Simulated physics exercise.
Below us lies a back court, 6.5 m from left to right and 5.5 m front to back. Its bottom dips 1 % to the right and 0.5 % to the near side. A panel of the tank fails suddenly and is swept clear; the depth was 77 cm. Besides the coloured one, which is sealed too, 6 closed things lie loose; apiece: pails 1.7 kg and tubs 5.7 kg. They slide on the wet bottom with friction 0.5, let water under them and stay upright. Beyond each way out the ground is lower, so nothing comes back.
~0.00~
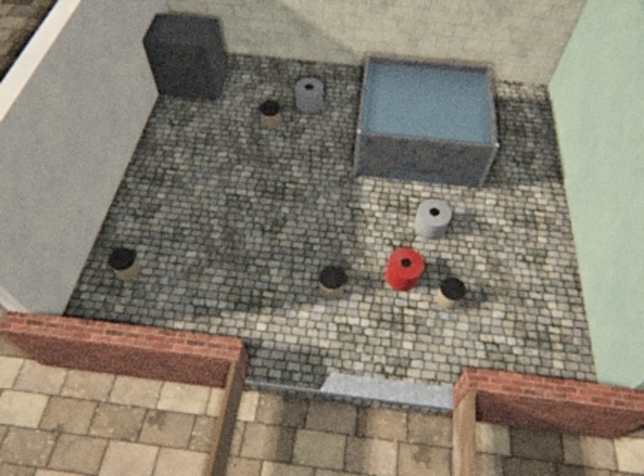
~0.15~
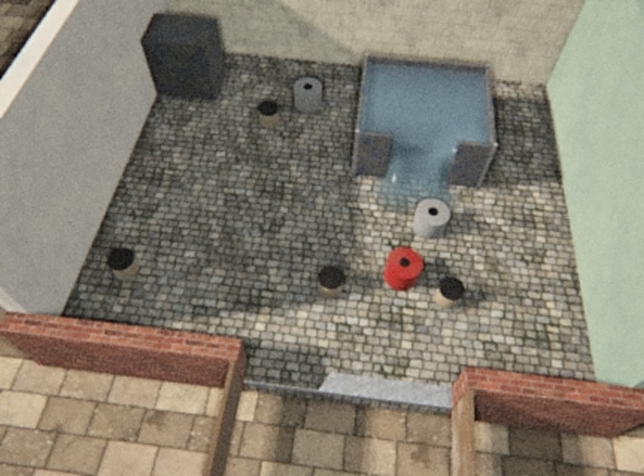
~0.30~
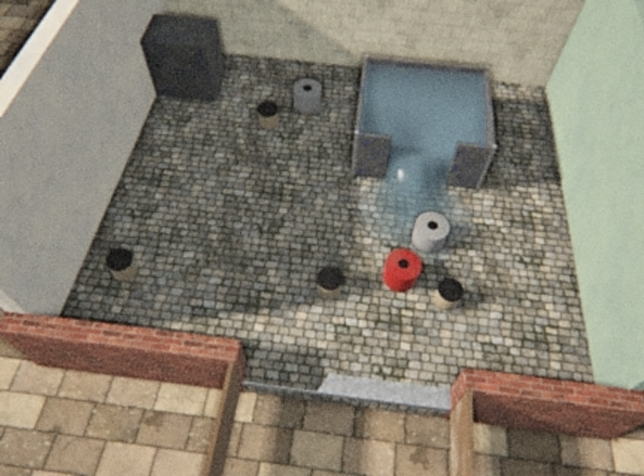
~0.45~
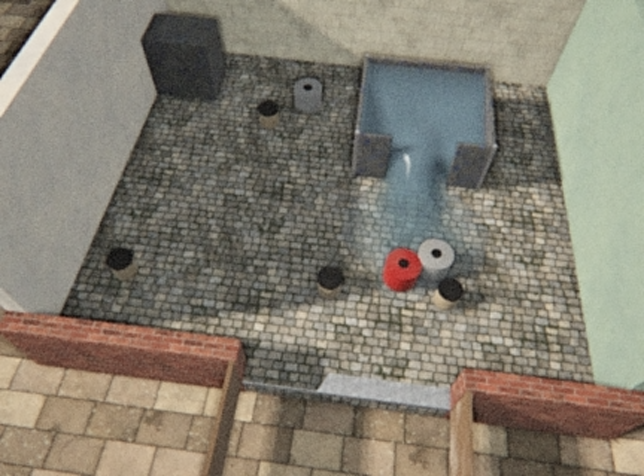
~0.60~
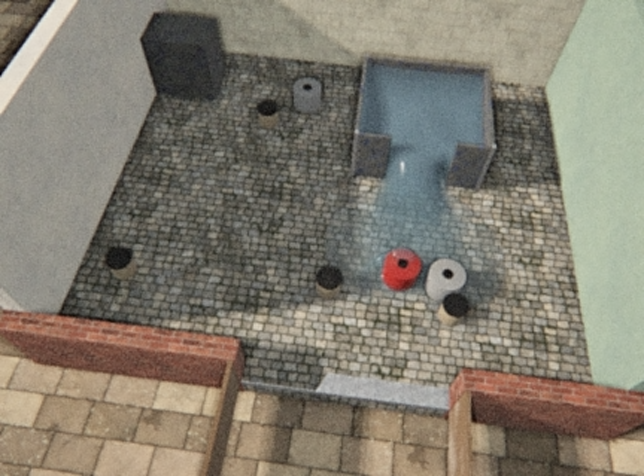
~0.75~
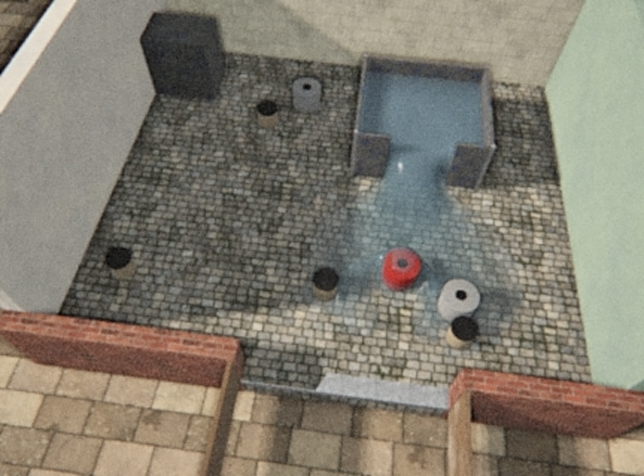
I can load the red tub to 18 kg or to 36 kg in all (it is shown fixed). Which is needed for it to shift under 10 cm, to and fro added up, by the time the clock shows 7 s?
I expect that neither load is enough.
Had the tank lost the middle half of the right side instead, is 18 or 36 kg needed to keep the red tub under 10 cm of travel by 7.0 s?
In that case the lower weight is enough.
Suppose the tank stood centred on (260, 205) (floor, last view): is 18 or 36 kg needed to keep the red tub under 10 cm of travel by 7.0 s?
In that case the smaller load will do.
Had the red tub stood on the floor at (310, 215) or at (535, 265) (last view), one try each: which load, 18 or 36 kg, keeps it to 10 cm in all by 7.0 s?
In turn: The smaller is enough; only the larger holds.
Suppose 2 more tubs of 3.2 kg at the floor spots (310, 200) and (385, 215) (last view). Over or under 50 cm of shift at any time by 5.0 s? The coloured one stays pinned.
In turn: Less, more.
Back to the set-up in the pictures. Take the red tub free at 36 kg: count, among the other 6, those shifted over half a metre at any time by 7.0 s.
I count 4.
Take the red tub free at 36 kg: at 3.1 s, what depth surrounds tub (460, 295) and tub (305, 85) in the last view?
About 14 and 0 cm.
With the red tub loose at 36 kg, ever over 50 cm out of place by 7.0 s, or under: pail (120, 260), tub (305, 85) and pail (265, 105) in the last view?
In that order: Over, short of it, short of it.
After 1.4 s the red tub would be gone out with 18 kg and 102 cm from its start with 36 kg; 9 cm of water round it then.
After 3.1 s the red tub would be gone out with 18 kg and gone out with 36 kg.
After 4.9 s the red tub would be gone out with 18 kg and gone out with 36 kg.
After 7.0 s the red tub would be gone out with 18 kg and gone out with 36 kg.
